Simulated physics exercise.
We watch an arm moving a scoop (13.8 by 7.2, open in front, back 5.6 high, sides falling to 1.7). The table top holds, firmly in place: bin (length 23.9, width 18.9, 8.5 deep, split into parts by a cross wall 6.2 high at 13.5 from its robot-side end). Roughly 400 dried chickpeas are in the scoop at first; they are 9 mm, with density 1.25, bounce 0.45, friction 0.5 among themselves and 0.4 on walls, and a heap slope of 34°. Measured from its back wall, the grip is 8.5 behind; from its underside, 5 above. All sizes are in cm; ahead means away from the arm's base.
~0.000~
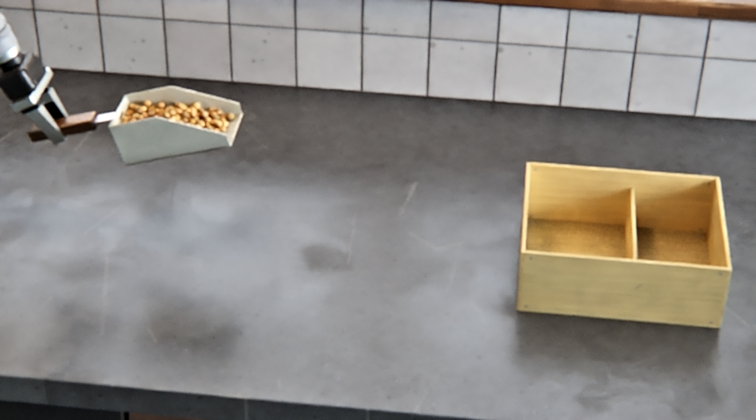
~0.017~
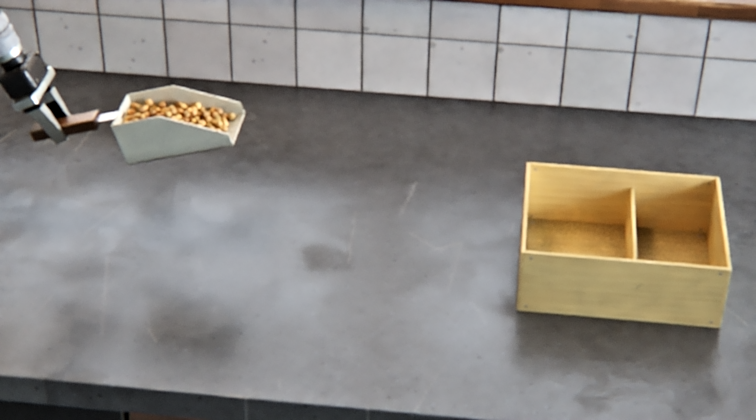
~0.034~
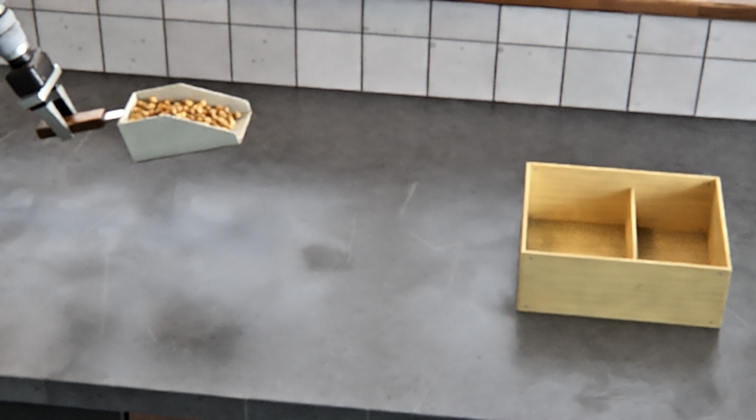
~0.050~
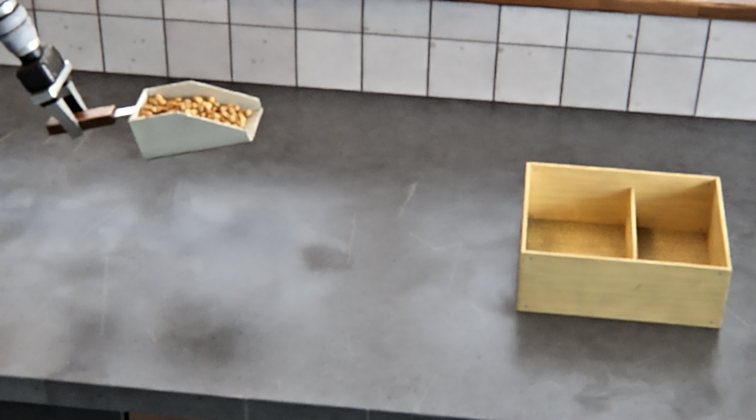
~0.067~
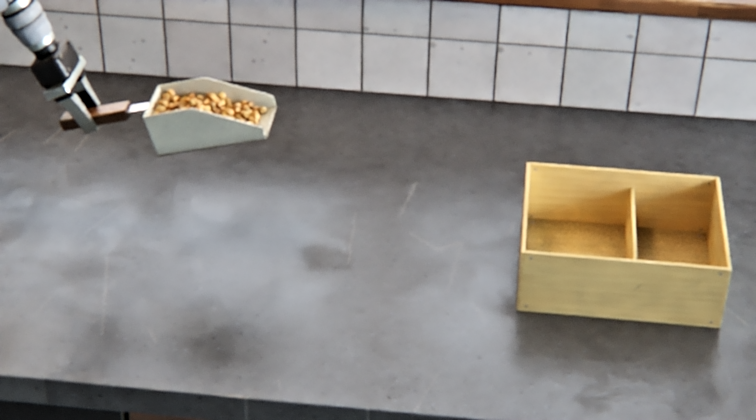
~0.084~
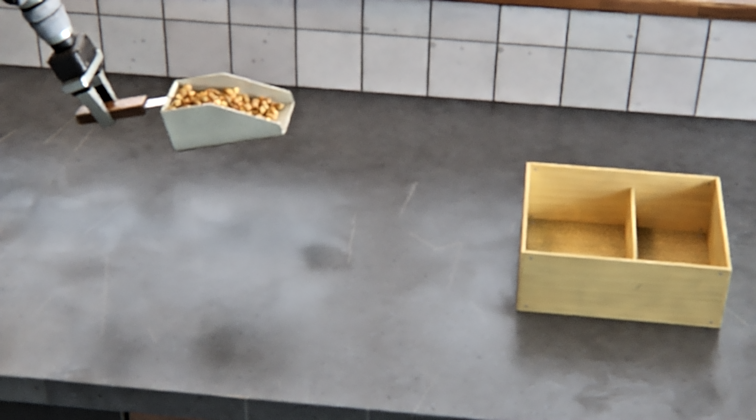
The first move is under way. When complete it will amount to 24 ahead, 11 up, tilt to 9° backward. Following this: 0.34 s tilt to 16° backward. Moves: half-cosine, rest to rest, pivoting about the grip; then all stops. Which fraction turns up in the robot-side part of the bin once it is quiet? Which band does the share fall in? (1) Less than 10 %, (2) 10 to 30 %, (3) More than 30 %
Option 3: More than 30 %.
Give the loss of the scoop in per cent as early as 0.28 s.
Roughly 45 per cent by then.
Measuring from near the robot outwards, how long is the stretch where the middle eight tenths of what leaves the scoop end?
I'd estimate near 26 cm.
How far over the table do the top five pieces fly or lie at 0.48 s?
About 28 cm.
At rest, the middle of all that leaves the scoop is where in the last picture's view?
Roughly at (611, 266) in the last picture.
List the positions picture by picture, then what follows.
The first frame shows scoop floor at (174, 139), tilted 17° backward; upper third of the load around (175, 121), from x 120 to 230, top at y 105; 403 on the scoop.
The second frame shows scoop floor at (176, 138), tilted 17° backward; upper third of the load around (175, 120), from x 120 to 230, top at y 105.
The third frame shows scoop floor at (183, 137), tilted 17° backward; upper third of the load around (179, 119), from x 130 to 235, top at y 100.
The fourth frame shows scoop floor at (193, 134), tilted 16° backward; upper third of the load around (188, 115), from x 140 to 250, top at y 100.
The fifth frame shows scoop floor at (208, 131), tilted 16° backward; upper third of the load around (201, 111), from x 155 to 260, top at y 95.
The sixth frame shows scoop floor at (225, 126), tilted 15° backward; upper third of the load around (216, 107), from x 170 to 280, top at y 90; 403 on the scoop.
By 0.28 s, tilted 9° backward, highest piece 28 above the table; 226 on the scoop, 177 in flight or on a rim.
By 0.48 s, tilted 15° backward, highest piece 28 above the table; 148 in the robot-side part, 93 in the far-side part, 71 on the scoop, 91 in flight or on a rim.
By 0.78 s, tilted 16° backward, highest piece 28 above the table; 182 in the robot-side part, 100 in the far-side part, 70 on the scoop, 42 on the table or floor, 9 in flight or on a rim.
By 1.83 s, tilted 16° backward, highest piece 28 above the table; 182 in the robot-side part, 100 in the far-side part, 70 on the scoop, 51 on the table or floor.
Final count, 182 in the robot-side part, 100 in the far-side part, 70 on the scoop, 51 on the table or floor. That is 45 % in the robot-side part of the bin.
